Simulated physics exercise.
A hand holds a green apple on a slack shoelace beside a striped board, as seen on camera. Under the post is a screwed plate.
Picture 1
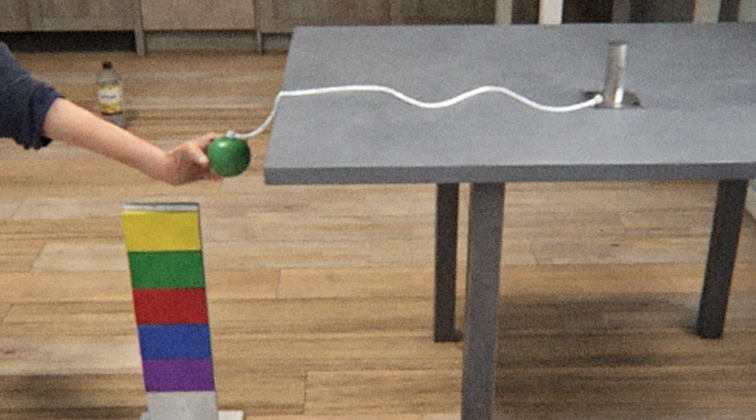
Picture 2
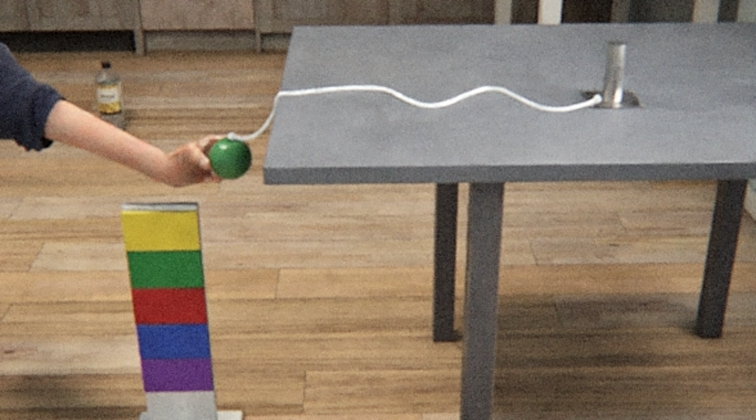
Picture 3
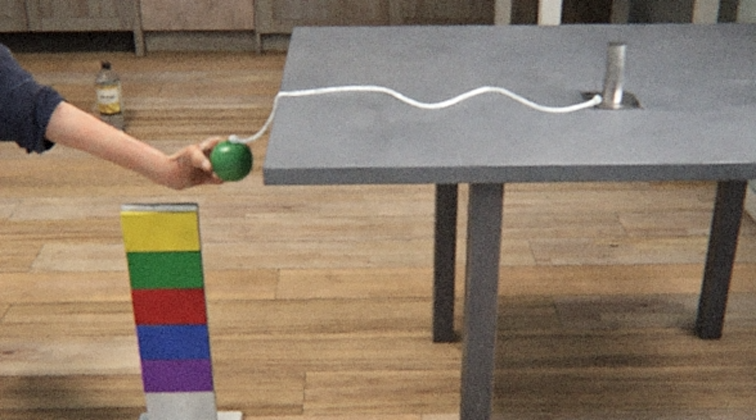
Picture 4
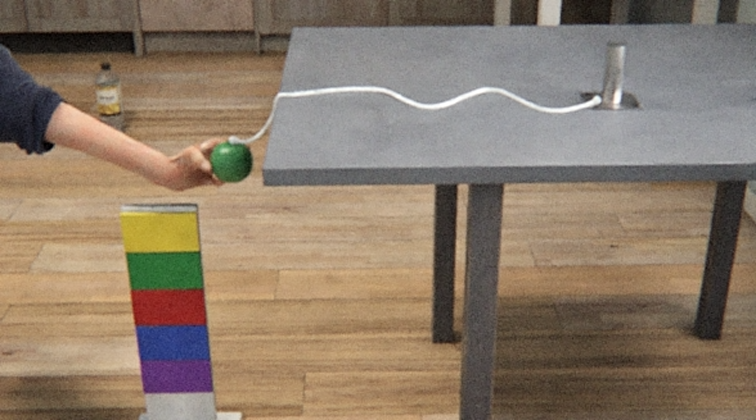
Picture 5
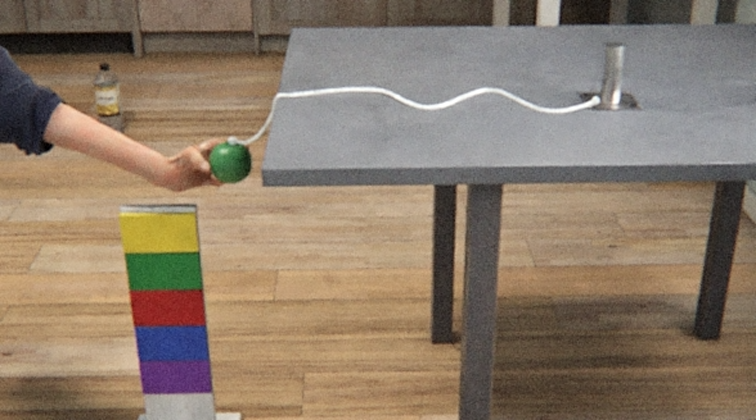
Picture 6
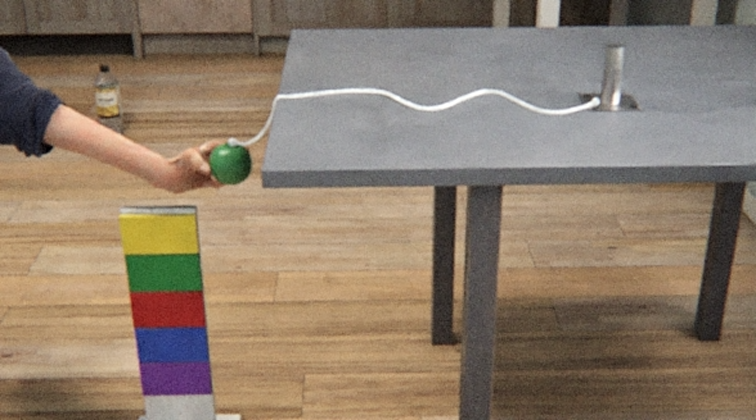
A hand reaching in from the left holds a round green apple beside the near corner of a grey table, seen from slightly above in a room with a wooden floor. A slack white shoelace runs in waves from the apple across the tabletop to an upright metal post, while a board striped yellow, green, red, blue and purple stands below the hand. The hand and apple sink very slightly, and everything else stays practically still.
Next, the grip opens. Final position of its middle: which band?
Band: Green.
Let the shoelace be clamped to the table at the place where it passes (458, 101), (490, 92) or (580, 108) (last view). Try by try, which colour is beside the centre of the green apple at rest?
One try after another: Yellow, then yellow, then green.
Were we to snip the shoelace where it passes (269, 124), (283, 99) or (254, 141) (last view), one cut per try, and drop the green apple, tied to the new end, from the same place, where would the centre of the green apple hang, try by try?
I'd expect it near (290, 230) on the first try, near (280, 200) on the second and near (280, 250) on the third.
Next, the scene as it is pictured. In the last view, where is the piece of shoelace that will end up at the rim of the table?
At (363, 91).
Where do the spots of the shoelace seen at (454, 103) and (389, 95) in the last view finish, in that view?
First one close to (395, 102), second close to (301, 101).
A little later, apple near (243, 271); level with green.
Next, apple near (321, 267); level with green.
Later still, apple near (271, 274); level with green.
When it is over, apple near (278, 274); level with green. Its centre hangs level with the green band.
